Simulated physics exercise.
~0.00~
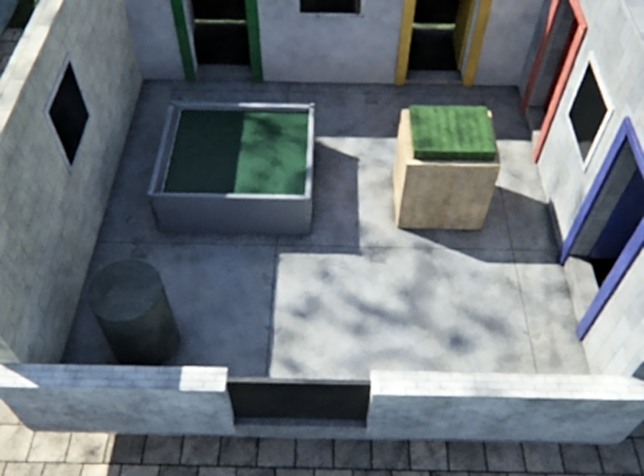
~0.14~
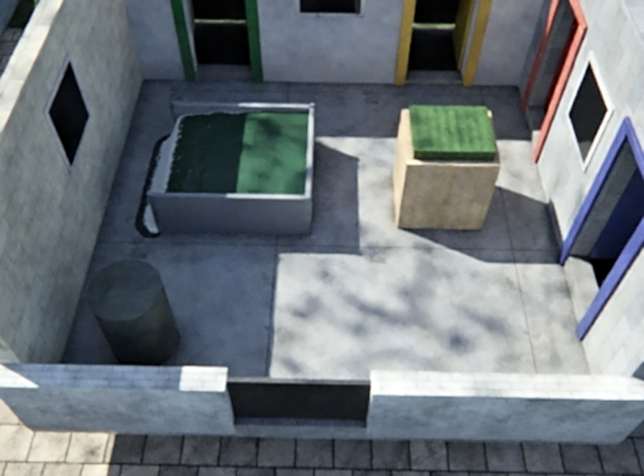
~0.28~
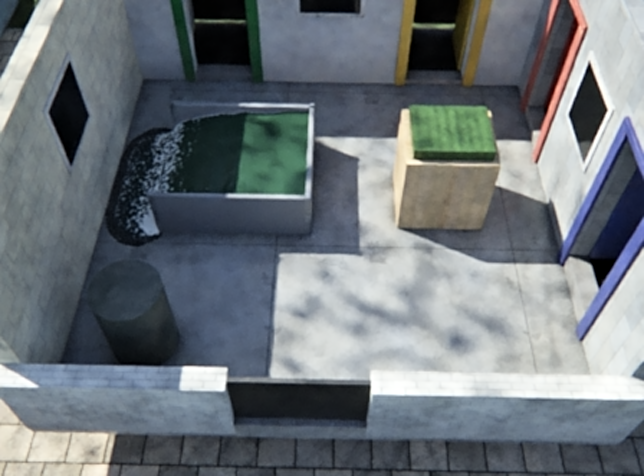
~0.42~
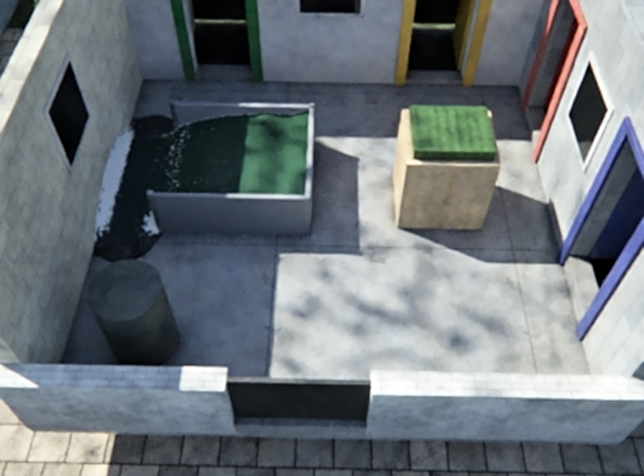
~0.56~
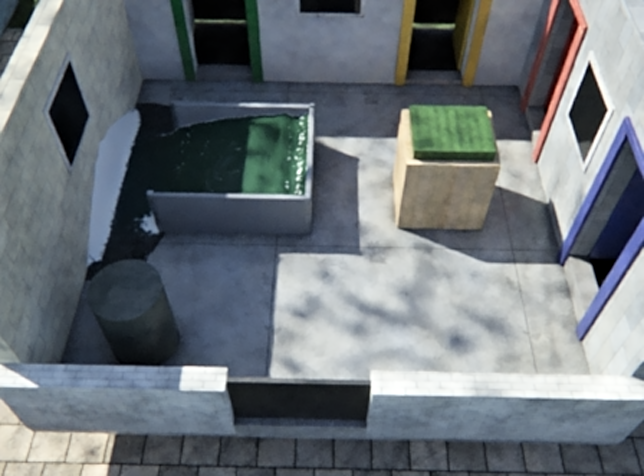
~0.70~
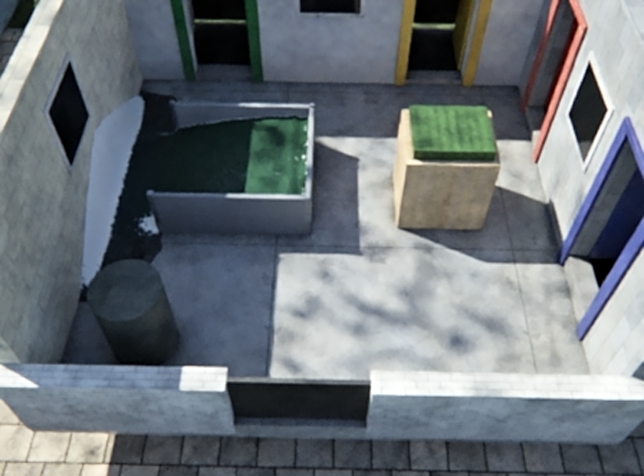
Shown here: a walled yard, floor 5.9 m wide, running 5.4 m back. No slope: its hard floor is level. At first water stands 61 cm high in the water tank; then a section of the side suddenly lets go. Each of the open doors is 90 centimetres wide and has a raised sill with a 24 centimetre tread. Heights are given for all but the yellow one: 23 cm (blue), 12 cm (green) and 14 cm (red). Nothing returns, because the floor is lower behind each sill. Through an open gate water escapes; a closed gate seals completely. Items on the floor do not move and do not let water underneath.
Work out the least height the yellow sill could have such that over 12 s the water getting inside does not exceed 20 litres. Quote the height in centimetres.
The least height is about 5.5 cm.
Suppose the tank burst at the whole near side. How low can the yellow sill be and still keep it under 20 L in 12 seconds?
If so: Around 7.0 cm.
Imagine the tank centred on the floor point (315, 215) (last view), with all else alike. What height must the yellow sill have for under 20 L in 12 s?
Then close to 7.0 cm.
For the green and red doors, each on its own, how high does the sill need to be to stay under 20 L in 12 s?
About 13.0 cm at green and 9.0 cm at red.
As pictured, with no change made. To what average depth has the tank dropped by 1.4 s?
Roughly 30 cm.
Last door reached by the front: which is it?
I'd say the blue door.
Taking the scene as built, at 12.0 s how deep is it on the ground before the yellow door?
Roughly 7.5 cm deep.
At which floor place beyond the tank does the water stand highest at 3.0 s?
(51, 399).
After 1.4 s water covers 20 % of the floor, deepest (44 cm) near (126, 188); it has not reached the yellow door.
After 3.0 s water covers 55 % of the floor, deepest (30 cm) near (51, 399); 3 cm at the yellow door, 0 litres in over its 8 cm sill.
After 12.0 s water covers 95 % of the floor, deepest (10 cm) near (463, 236); 7 cm at the yellow door, 3 litres in over its 8 cm sill.
At the yellow door as built, the water arrived by 2.8 s and peaked near 9 cm at 10.2 s.
With a sill of 4.5 cm, 35 litres would have come in within the 12 s; with 7.5 cm, 5 litres. So under 20 litres takes about 5.5 cm.
